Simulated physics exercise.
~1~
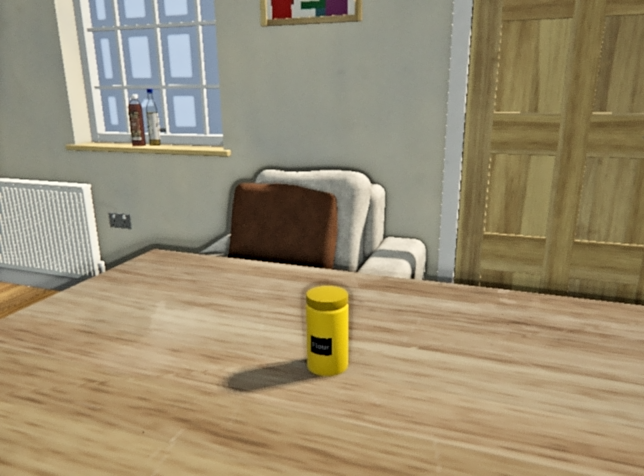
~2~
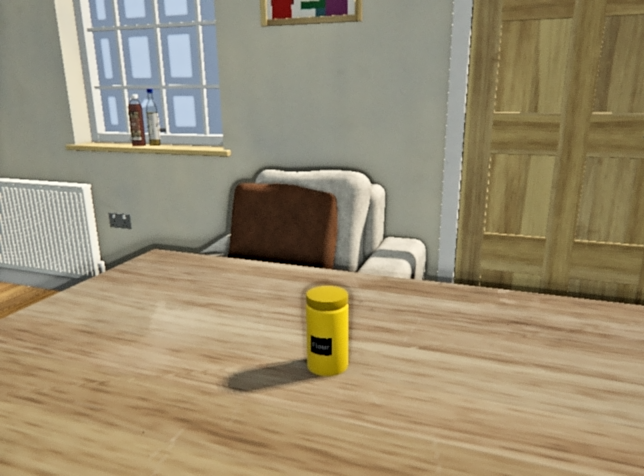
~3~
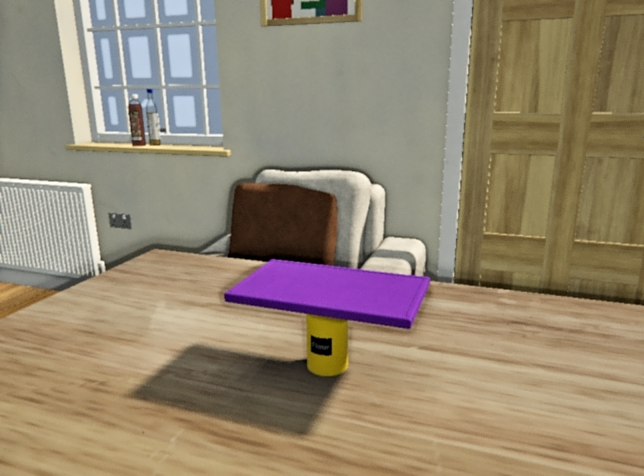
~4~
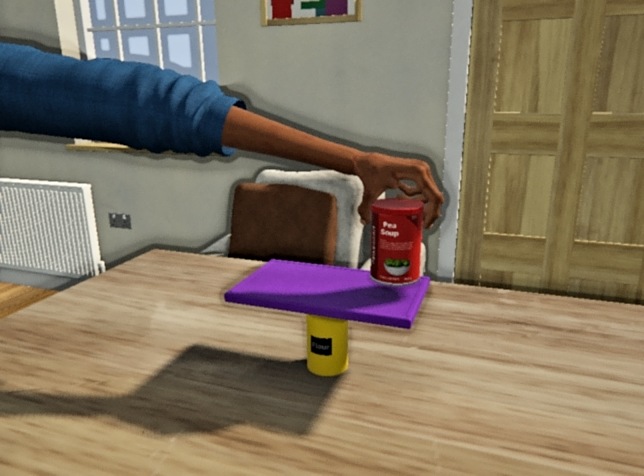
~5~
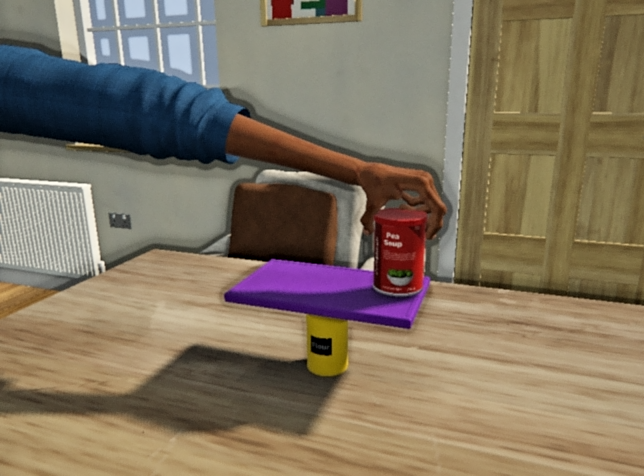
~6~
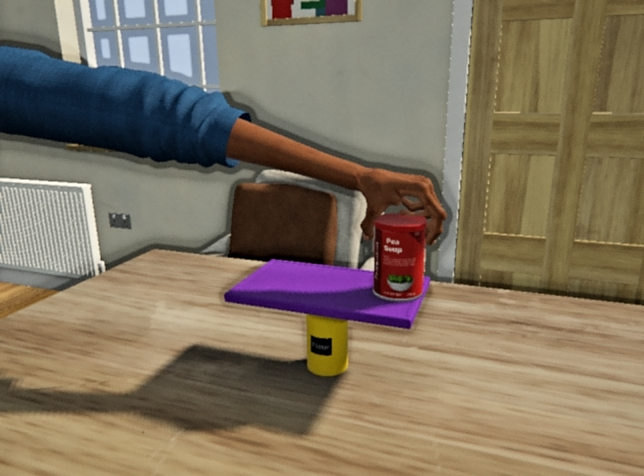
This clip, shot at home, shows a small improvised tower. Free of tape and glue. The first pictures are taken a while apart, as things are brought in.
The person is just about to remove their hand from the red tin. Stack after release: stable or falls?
The tower does not remain standing.
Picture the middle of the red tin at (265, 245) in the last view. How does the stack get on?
Then it comes apart.
Then, 0.40 s after the last picture, red tin now fallen; purple lid tipped 65° from how it was.
Then, 1.20 s after the last picture, purple lid now fallen.
By the end, fallen, red tin and purple lid; yellow jar in place. The stack loses its balance.
